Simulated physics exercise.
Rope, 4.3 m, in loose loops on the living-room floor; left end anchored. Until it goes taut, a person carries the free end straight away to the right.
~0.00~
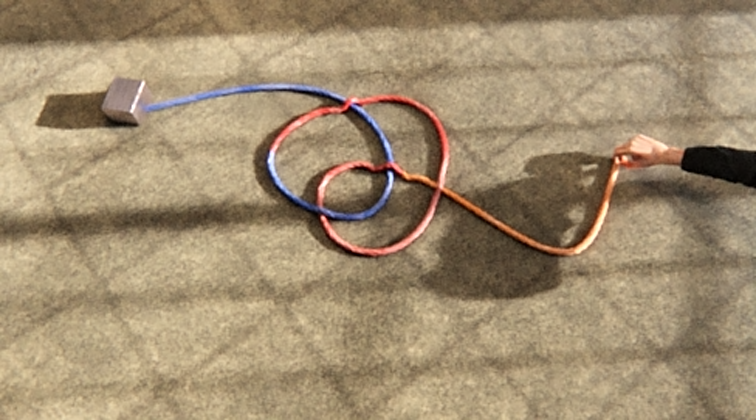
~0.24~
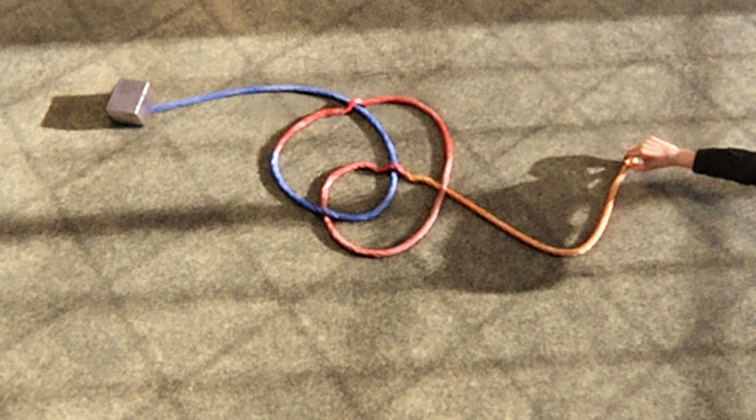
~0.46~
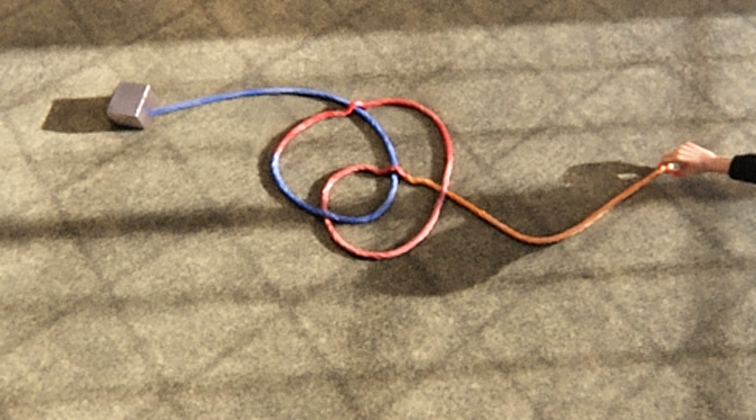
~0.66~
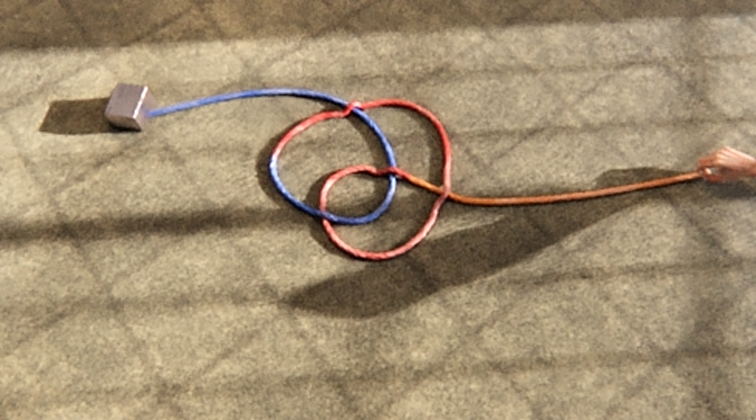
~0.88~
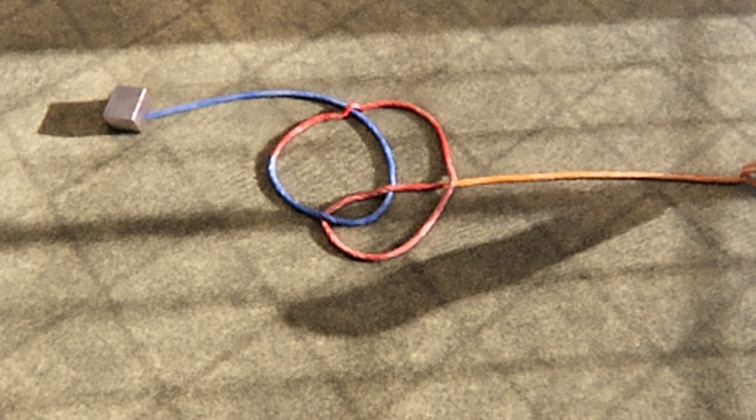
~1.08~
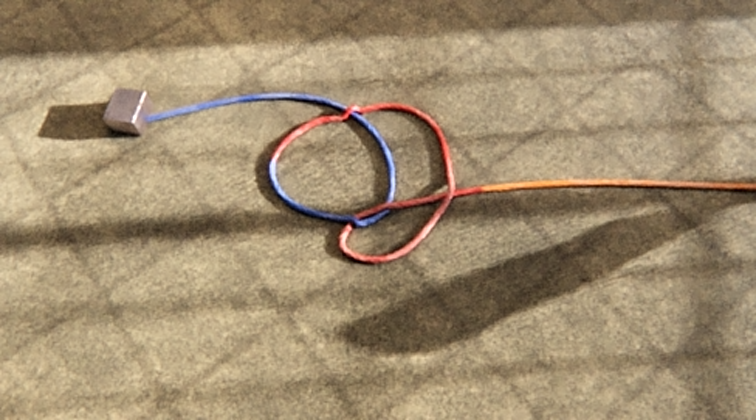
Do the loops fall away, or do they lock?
So the rope falls open in the end.
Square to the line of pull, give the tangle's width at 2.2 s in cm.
Looks like about 32 cm to me.
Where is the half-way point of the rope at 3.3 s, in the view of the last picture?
That point lies near pixel (547, 160) in the last picture.
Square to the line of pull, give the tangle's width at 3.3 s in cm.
Spread: Approx. 8 cm.
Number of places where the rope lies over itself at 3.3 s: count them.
5.
After 2.2 s, the ends are 2.7 m apart, loops still 32 cm across.
After 3.3 s, the ends are 3.3 m apart, loops still 7 cm across.
After 4.4 s, the ends are 4.0 m apart, loops still 8 cm across.
After 5.5 s, the ends are 4.3 m apart, and it runs straight.
After 5.8 s, the ends are 4.3 m apart, and it runs straight.
